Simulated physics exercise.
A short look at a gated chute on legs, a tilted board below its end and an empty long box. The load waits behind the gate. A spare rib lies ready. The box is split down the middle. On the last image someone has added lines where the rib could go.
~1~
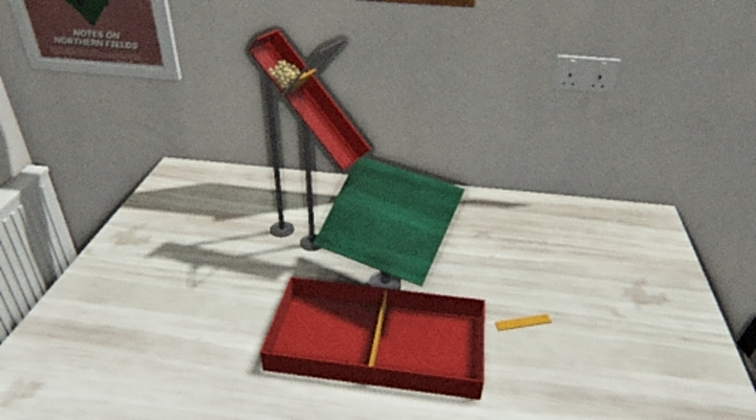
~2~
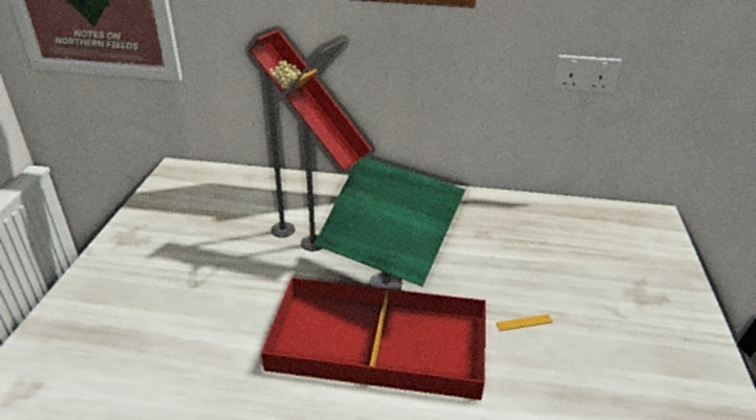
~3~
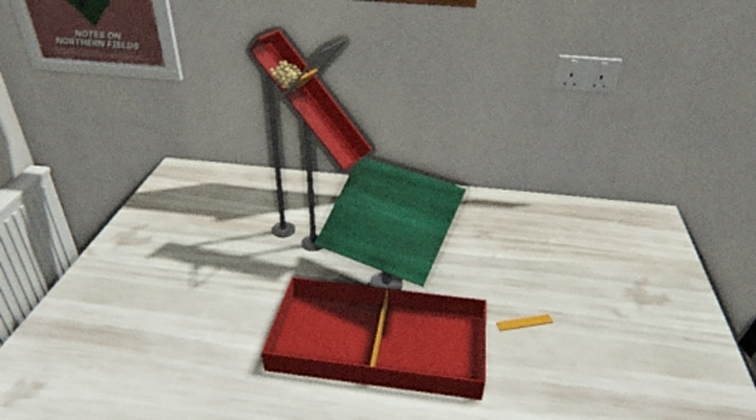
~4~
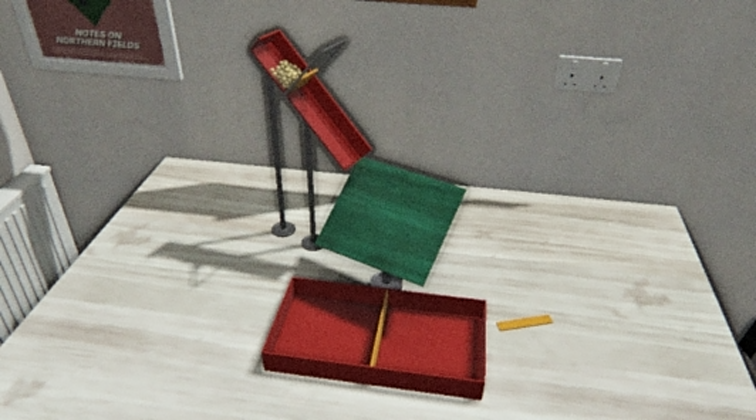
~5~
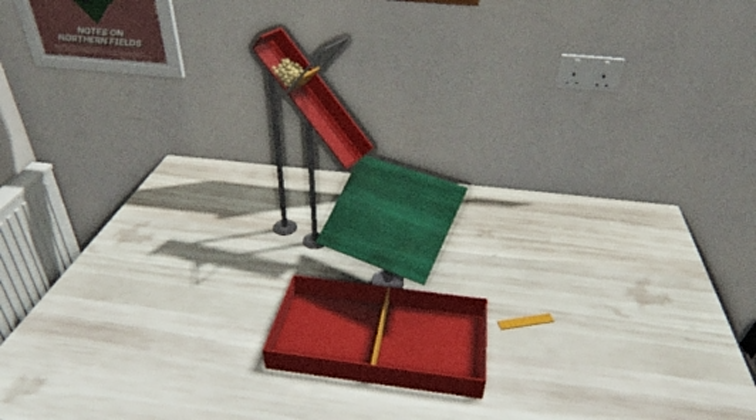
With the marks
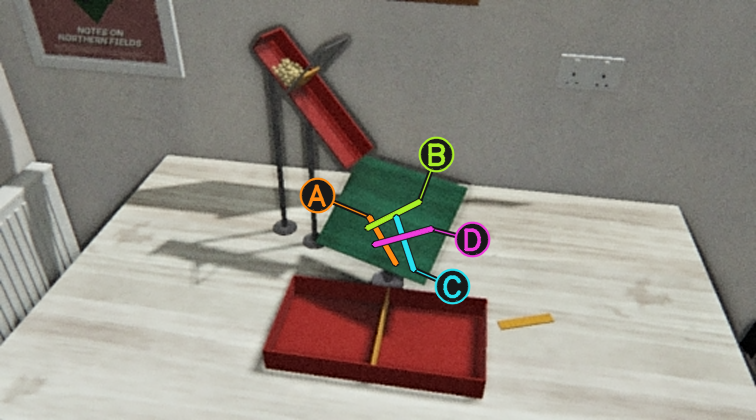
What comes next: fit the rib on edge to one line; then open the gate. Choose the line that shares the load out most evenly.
Choose C.
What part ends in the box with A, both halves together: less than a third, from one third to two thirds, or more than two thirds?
It is more than two thirds.
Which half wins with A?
Right.
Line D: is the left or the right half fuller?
Left.
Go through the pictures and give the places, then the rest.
Load behind the gate (290, 77), soya beans; lip of the chute (351, 164), sloping fairly steeply, in the first frame.
Middle of the board (388, 217), tilted fairly steeply; middle of its low edge (366, 265); of its high edge (410, 172), in the second frame.
Front corners of the box (262, 352) and (485, 382); front end of its middle wall (371, 367); gate still shut (307, 76), in the third frame.
Middle of the load (292, 77); lip (353, 165), in the fourth frame.
Middle of the load (294, 75); lip (354, 163), in the fifth frame.
On the marked copy, line A from (369, 217) to (395, 263); line B from (419, 201) to (367, 227); line C from (396, 217) to (413, 269); line D from (431, 229) to (374, 244).
If A is chosen, of what is caught, about a tenth in the left half, almost all in the right.
If B is chosen, of what is caught, almost all in the left half, just a few in the right.
If C is chosen, of what is caught, roughly half in the left half, roughly half in the right.
If D is chosen, of what is caught, almost all in the left half, about a tenth in the right.
